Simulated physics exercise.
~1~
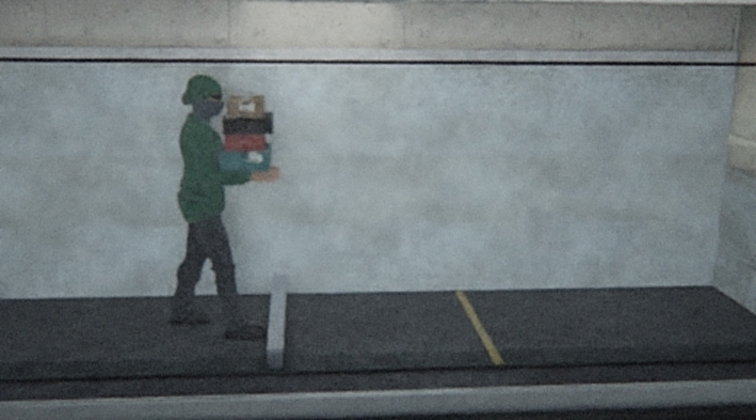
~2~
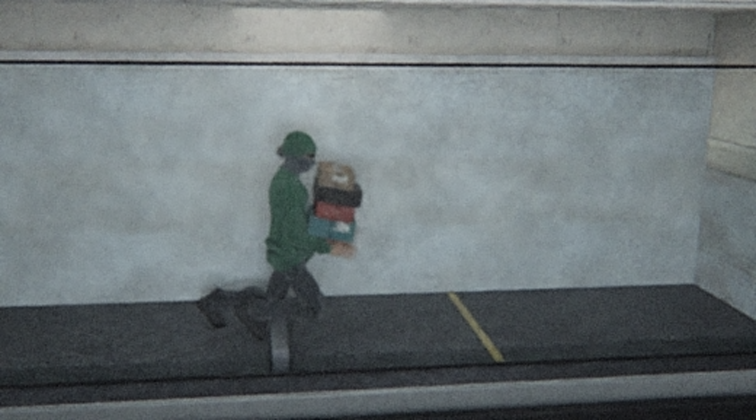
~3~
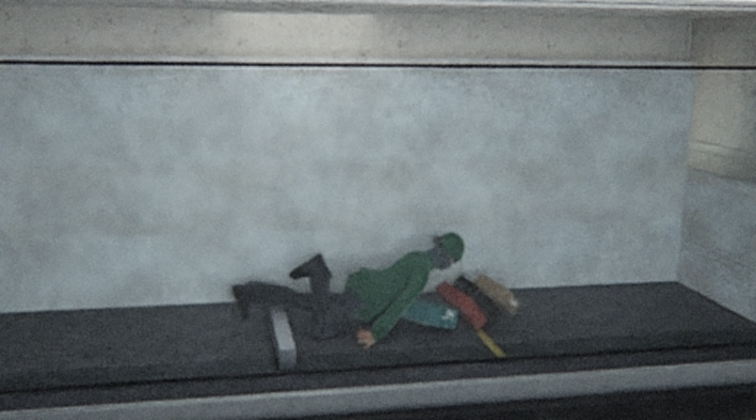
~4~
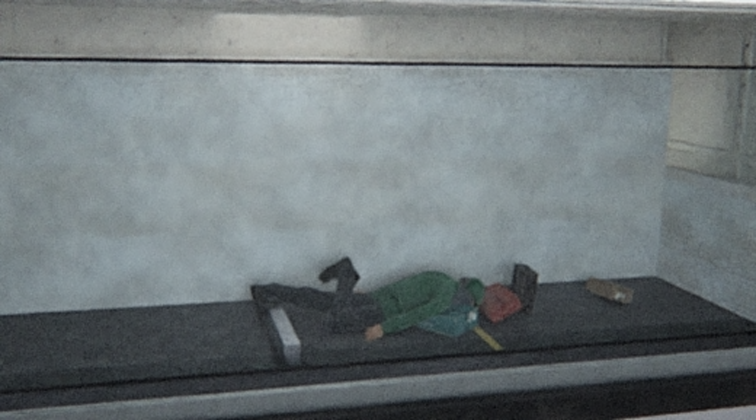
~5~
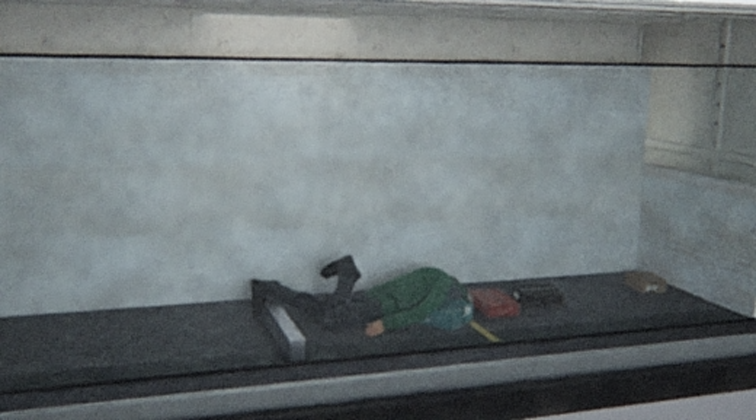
A courier carrying stacked boxes trips over a low rail and sprawls, scattering three past a yellow line.
